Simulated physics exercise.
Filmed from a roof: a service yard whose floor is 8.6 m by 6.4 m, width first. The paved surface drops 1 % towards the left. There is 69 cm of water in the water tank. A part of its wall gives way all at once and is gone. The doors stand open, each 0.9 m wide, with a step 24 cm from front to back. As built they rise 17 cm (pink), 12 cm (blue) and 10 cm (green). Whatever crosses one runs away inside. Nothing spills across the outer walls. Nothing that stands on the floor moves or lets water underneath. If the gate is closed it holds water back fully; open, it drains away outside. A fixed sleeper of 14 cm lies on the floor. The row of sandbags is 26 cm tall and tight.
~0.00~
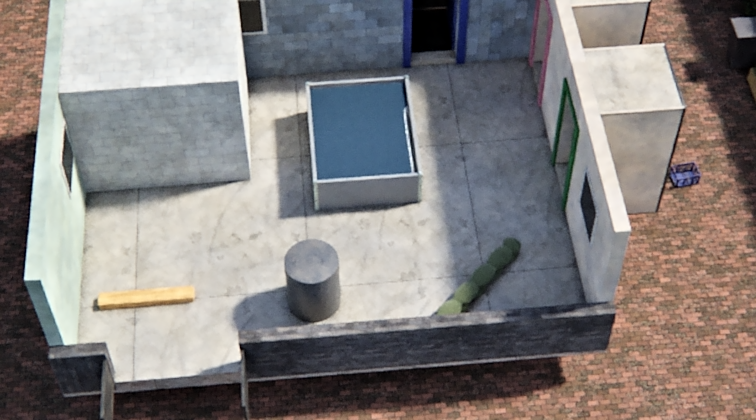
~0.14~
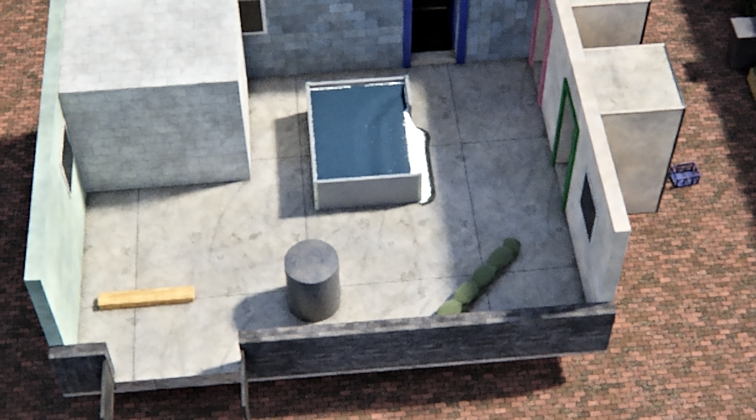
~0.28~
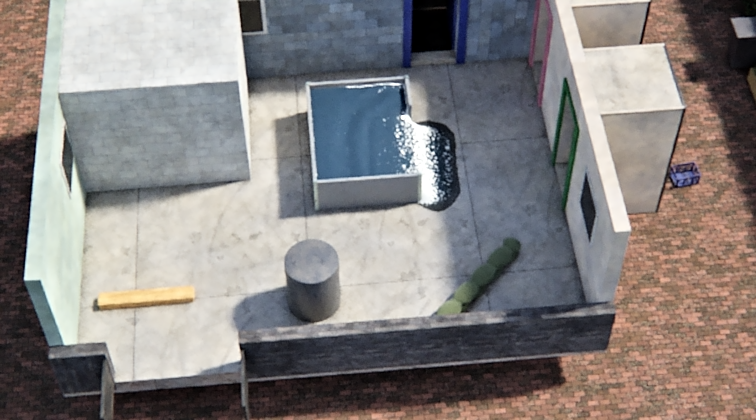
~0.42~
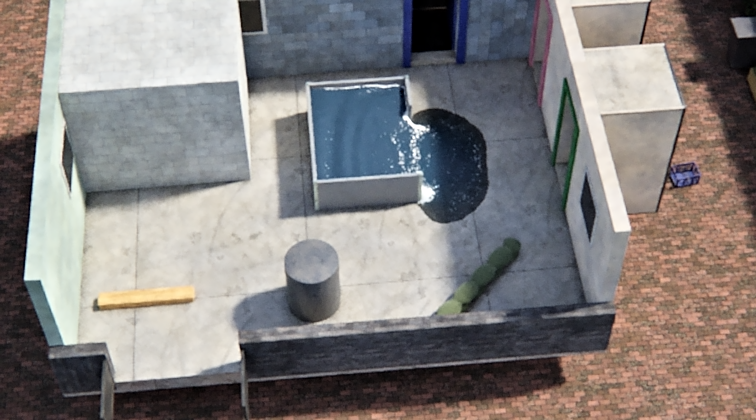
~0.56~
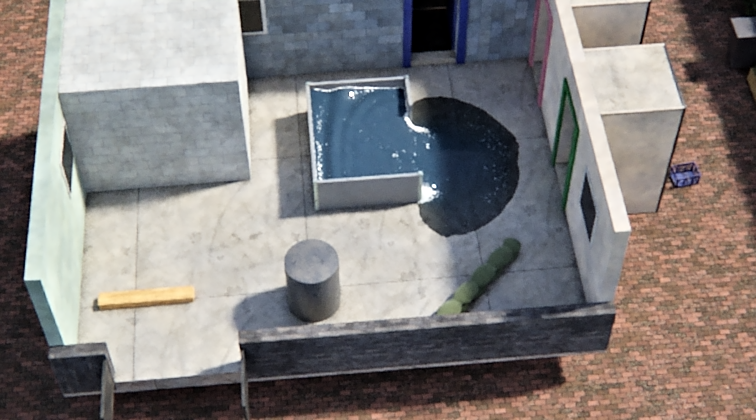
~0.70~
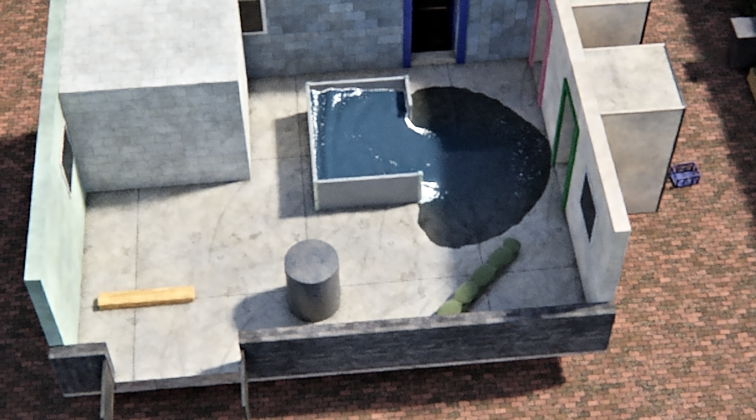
Water sits still in a rectangular tank in a walled yard, then bursts through a gap in the tank's right side. It pours onto the pale paved floor and spreads rightward in a widening dark, rounded pool, reaching close to the green door and the green, bushy strip.
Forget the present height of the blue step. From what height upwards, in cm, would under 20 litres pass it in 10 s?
About 5.5 cm.
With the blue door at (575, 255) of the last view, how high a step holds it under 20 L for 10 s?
Roughly 17 cm.
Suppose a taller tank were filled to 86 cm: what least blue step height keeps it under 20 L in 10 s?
About 7.0 cm.
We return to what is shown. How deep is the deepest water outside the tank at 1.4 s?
Roughly 38 cm.
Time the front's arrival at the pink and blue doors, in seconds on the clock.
Arrival: Pink 1.1 s, blue 1.3 s.
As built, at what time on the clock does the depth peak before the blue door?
At about 3.6 s.
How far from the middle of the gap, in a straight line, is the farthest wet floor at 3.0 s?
Roughly 4.6 m.
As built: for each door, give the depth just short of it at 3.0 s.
Depths in cm: Pink 18, blue 9, green 22.
After 1.4 s water covers 25 % of the floor, deepest (38 cm) near (546, 157); 1 cm at the blue door, 0 litres in over its 12 cm step.
After 3.0 s water covers 35 % of the floor, deepest (28 cm) near (524, 60); 9 cm at the blue door, 0 litres in over its 12 cm step.
After 10.0 s water covers 80 % of the floor, deepest (12 cm) near (457, 340); 5 cm at the blue door, 0 litres in over its 12 cm step.
At the blue door as built, the water arrived by 1.4 s and peaked near 9 cm at 3.6 s.
Run again over the same 10 s with other heights there, 24 litres in over 5 cm, 14 litres over 6 cm. The limit of 20 litres is kept from about 5.5 cm up.
